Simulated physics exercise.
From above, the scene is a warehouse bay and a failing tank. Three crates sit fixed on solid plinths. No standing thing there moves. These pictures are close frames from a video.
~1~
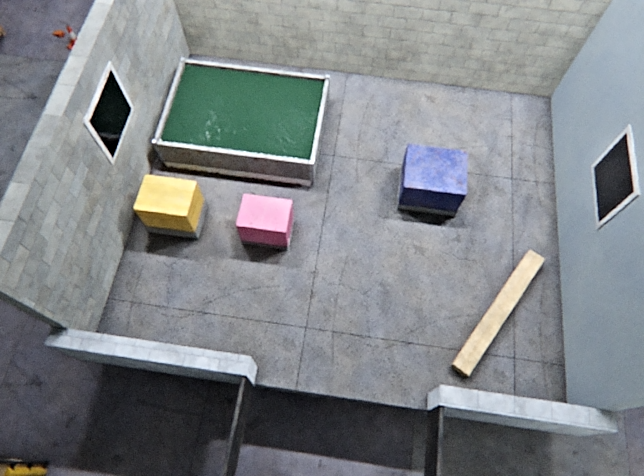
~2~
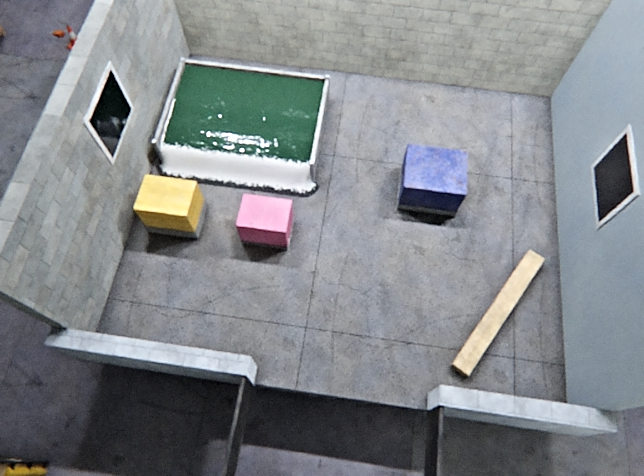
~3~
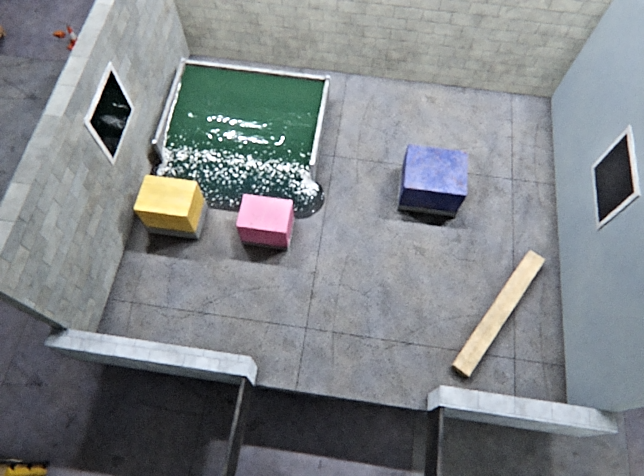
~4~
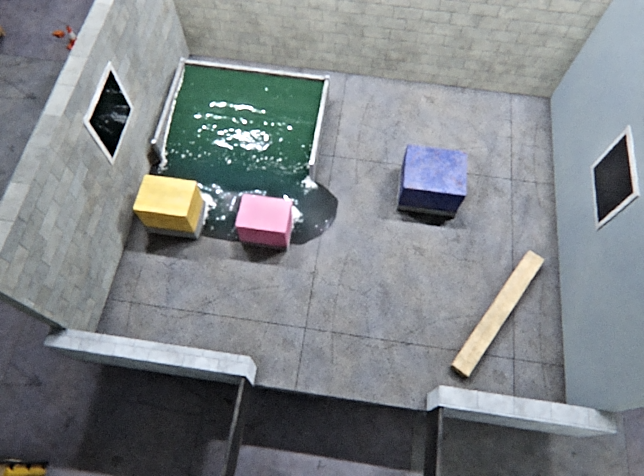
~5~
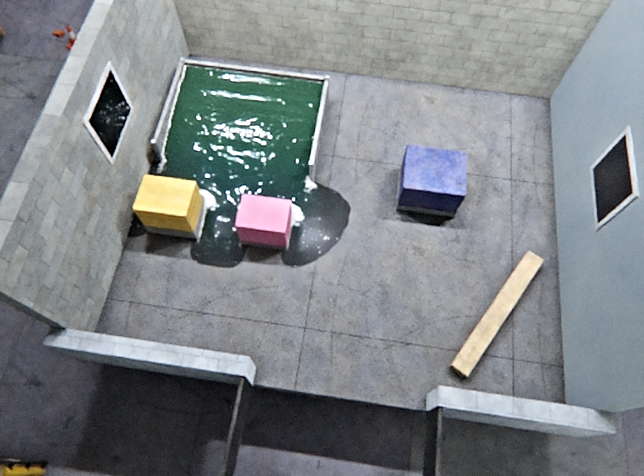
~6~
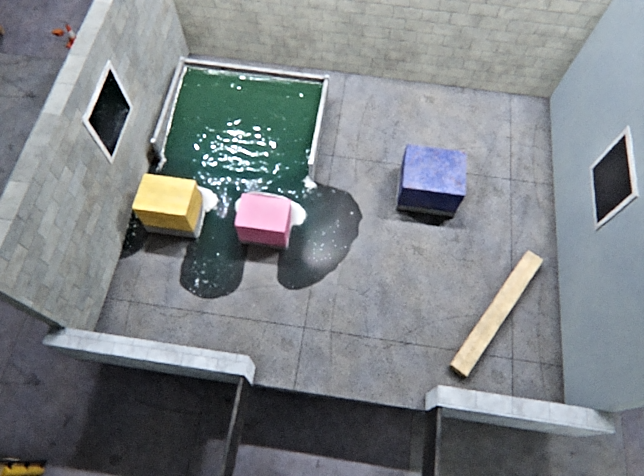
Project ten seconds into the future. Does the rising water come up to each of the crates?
The blue crate - no, it does not. The pink crate - yes, it does. The yellow crate - yes, it does.
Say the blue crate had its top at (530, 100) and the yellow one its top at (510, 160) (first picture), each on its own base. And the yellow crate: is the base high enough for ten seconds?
I'd say the yellow crate is missed.
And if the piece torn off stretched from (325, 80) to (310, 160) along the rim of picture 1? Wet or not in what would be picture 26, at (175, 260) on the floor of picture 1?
Outcome: Untouched.
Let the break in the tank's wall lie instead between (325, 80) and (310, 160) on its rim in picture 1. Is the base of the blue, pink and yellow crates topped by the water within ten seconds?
Here goes: Blue crate - hit; pink crate - left alone; yellow crate - left alone.
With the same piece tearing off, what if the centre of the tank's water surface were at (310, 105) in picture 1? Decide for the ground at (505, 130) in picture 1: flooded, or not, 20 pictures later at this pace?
That spot: Bare.
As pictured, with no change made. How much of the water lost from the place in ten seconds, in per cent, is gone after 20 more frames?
That comes to 25 per cent, as I work it out.
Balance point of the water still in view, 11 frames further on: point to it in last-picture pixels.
Centre of mass: Roughly (237, 203).
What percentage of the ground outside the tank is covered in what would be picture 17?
That works out at 50 %.
A moment on, water covers 30 % of the floor; the blue crate not reached, the pink crate water round its plinth, the yellow crate water round its plinth.
Next, water covers 50 % of the floor; the blue crate water round its plinth, the pink crate water round its plinth, the yellow crate water round its plinth.
Then, water covers 60 % of the floor; the blue crate water round its plinth, the pink crate water round its plinth, the yellow crate water round its plinth.
Later, water covers 85 % of the floor; the blue crate water round its plinth, the pink crate water round its plinth, the yellow crate water round its plinth.
In the end, water covers 95 % of the floor; the blue crate stayed above the water, the pink crate was topped, the yellow crate was topped.
